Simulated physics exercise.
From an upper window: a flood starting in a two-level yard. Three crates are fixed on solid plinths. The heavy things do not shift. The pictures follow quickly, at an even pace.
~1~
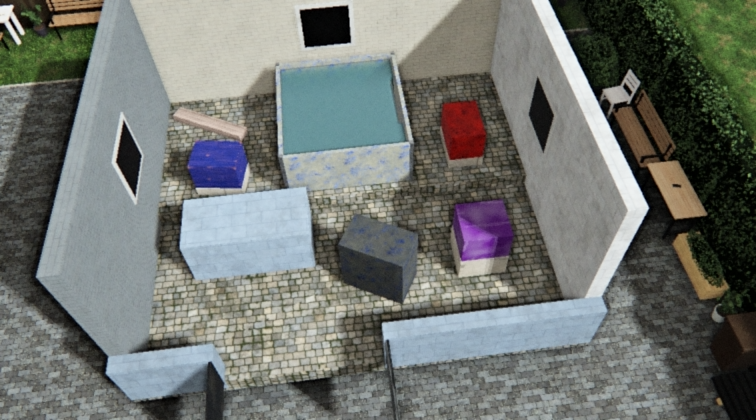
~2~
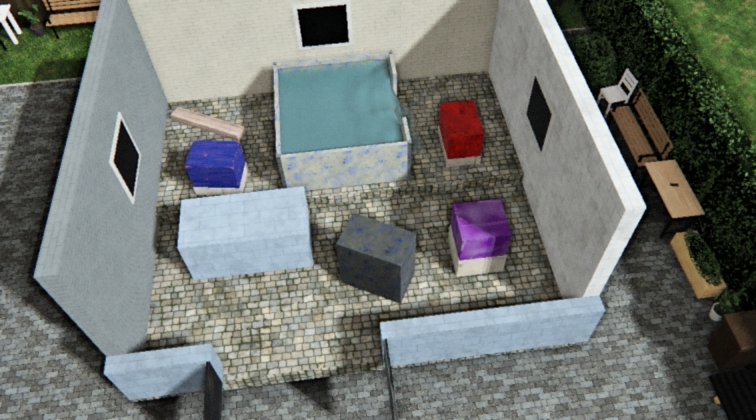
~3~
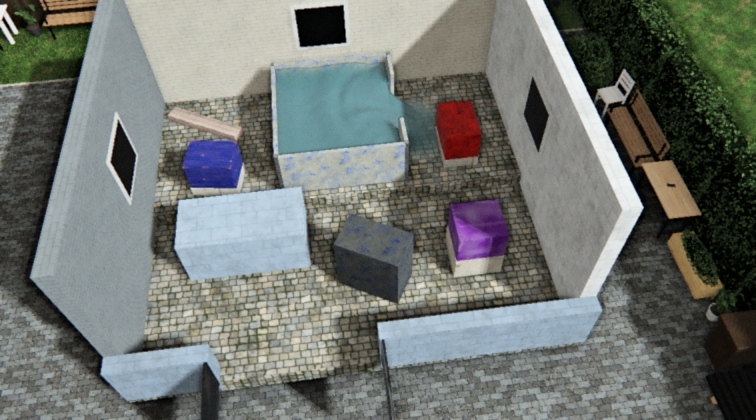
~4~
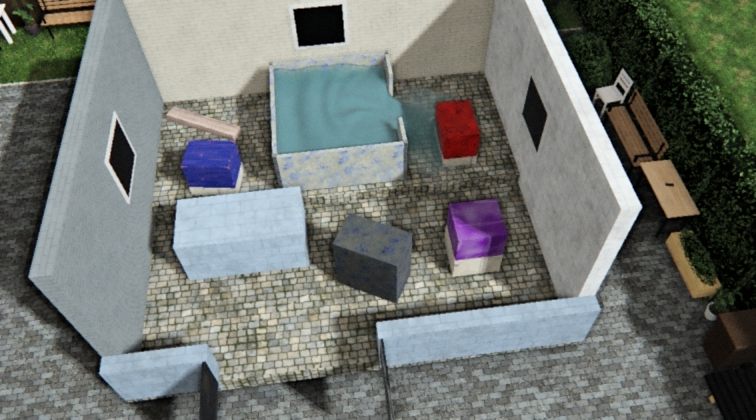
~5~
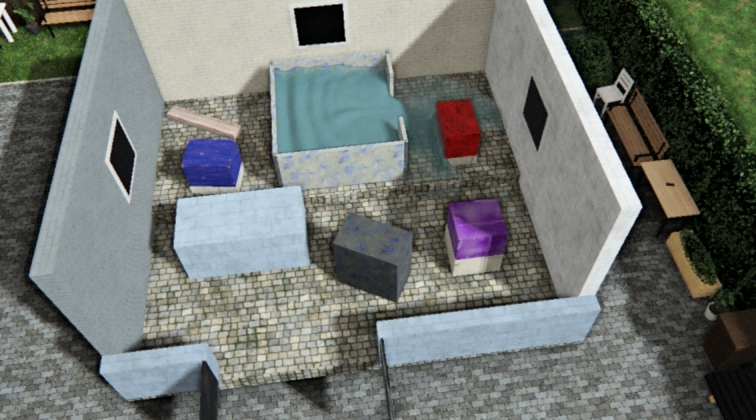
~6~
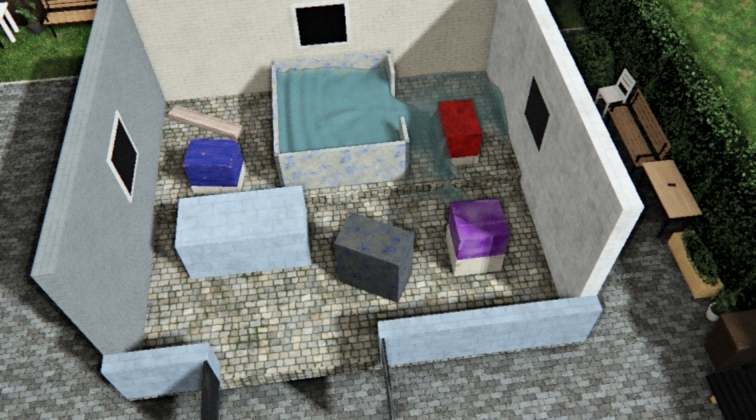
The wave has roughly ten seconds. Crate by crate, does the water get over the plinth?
The blue crate keeps dry; the purple crate keeps dry; the red crate is soaked.
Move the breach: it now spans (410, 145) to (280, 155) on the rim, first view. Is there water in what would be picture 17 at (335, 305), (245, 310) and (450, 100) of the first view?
In that order: Covered, covered, free of water.
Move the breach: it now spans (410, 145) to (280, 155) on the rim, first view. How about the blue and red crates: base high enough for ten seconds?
One by one: The blue one stays dry, the red one stays dry.
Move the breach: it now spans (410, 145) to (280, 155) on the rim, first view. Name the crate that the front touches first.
First comes the purple one.
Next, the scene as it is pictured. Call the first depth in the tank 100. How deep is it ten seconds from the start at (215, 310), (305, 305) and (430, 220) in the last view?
Roughly 18, 10 and 16 per cent, in turn.
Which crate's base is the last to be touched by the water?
Last comes the one in blue.
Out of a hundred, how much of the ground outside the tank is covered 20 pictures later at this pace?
I make it 60 per cent.
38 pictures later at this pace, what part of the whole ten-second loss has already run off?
About 25 per cent.
A moment on, water covers 30 % of the floor; the blue crate not reached, the purple crate water round its plinth, the red crate water round its plinth.
Next, water covers 40 % of the floor; the blue crate not reached, the purple crate water round its plinth, the red crate water round its plinth.
Then, water covers 60 % of the floor; the blue crate not reached, the purple crate water round its plinth, the red crate water round its plinth.
Later, water covers 95 % of the floor; the blue crate water round its plinth, the purple crate water round its plinth, the red crate water round its plinth.
In the end, water covers 95 % of the floor; the blue crate stayed above the water, the purple crate stayed above the water, the red crate was topped.
